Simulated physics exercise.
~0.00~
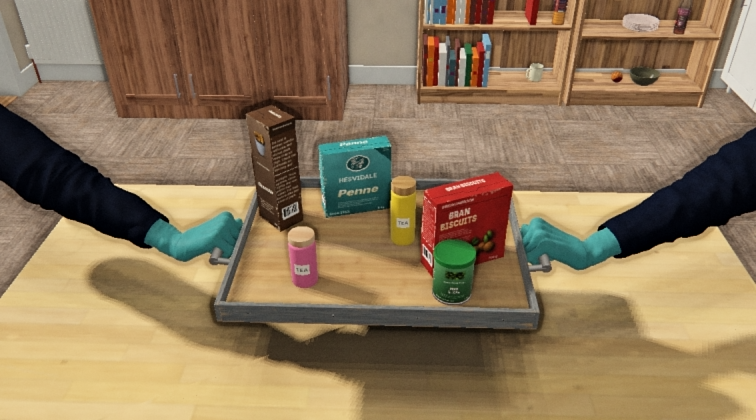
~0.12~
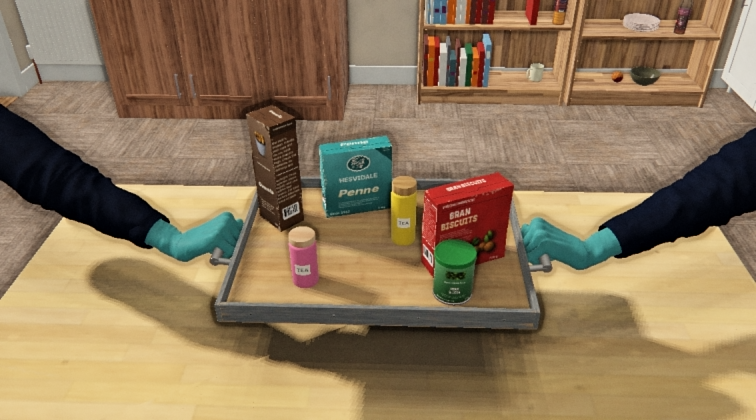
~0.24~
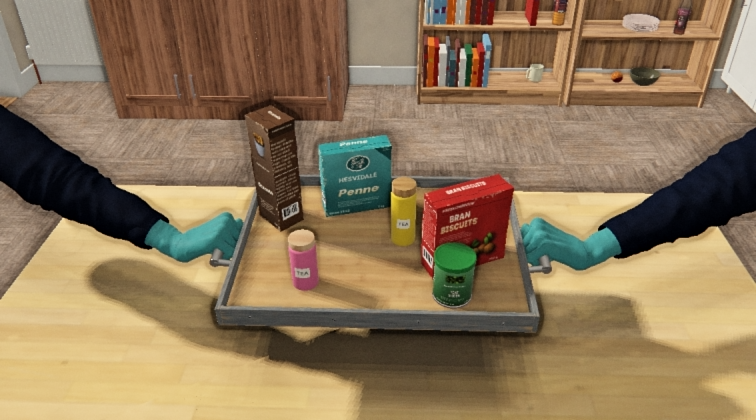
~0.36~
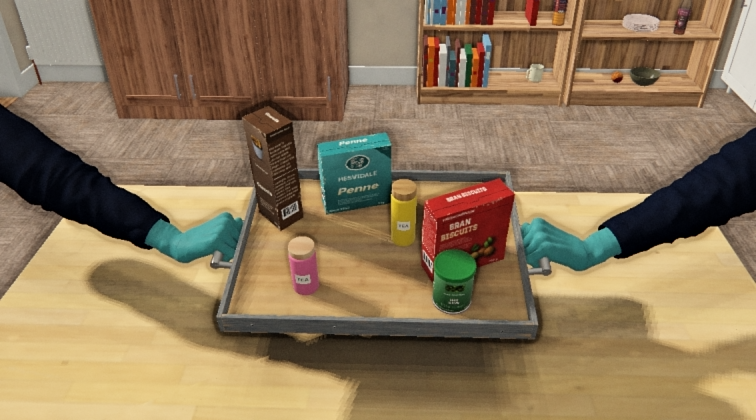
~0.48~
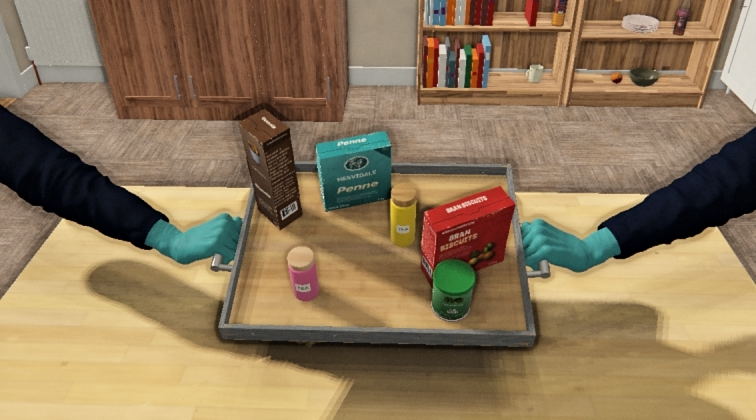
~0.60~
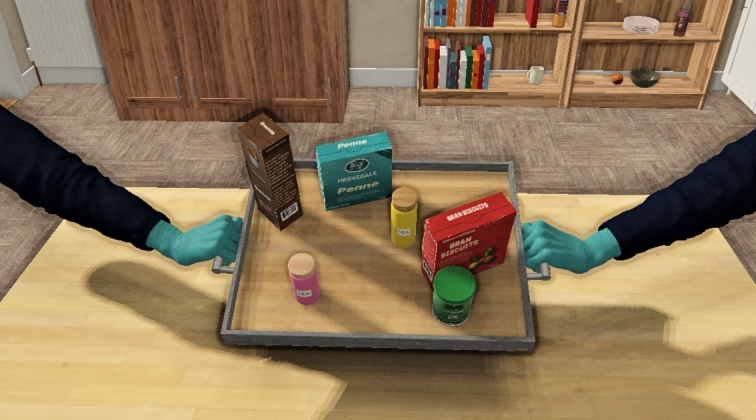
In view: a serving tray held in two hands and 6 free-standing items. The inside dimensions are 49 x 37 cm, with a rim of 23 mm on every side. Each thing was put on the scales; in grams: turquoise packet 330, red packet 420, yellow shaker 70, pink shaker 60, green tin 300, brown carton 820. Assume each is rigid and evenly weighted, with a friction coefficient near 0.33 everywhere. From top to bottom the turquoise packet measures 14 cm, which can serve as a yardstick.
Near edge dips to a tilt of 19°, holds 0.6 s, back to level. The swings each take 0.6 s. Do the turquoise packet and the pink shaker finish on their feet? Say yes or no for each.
Turquoise packet - no; pink shaker - yes.
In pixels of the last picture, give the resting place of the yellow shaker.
It ends up near (389, 283).
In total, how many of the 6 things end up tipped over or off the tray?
The tally is 2.
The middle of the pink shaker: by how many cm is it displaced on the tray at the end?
It ends about 6 centimetres from where it started.
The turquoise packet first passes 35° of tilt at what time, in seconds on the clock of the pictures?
That comes at close to 0.9 seconds.
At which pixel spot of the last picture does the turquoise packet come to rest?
At pixel (361, 247) or so, give or take.
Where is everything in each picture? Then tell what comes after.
The first picture shows tray level; turquoise packet (356, 177); pink shaker (303, 257).
The second picture shows tray level; green tin (454, 272); brown carton (277, 170).
The third picture shows tray tilted 2°, near edge down; red packet (466, 227); yellow shaker (404, 212).
The fourth picture shows tray tilted 7°, near edge down; green tin (453, 282); brown carton (275, 170).
The fifth picture shows tray tilted 14°, near edge down; red packet (466, 238); yellow shaker (403, 216).
The sixth picture shows tray tilted 18°, near edge down; turquoise packet (355, 173); pink shaker (305, 280).
By 1.00 s, tray tilted 19°, near edge down; turquoise packet rocked 71° off its seat near (365, 217); yellow shaker rocked 29° off its seat; red packet 3 cm from its spot.
By 1.10 s, tray tilted 19°, near edge down; turquoise packet on its side near (364, 235); pink shaker 2 cm from its spot near (304, 290); yellow shaker rocked 35° off its seat.
By 1.50 s, tray tilted 15°, near edge down; turquoise packet on its side near (361, 252); pink shaker 5 cm from its spot near (301, 303); yellow shaker on its side.
When it is over (2.4 s), lying over on the tray, turquoise packet and yellow shaker; not toppled but over 5 cm from the start, pink shaker and brown carton; the other 2 within 5 cm of the start. In the last view, turquoise packet near (361, 247), pink shaker near (299, 282).
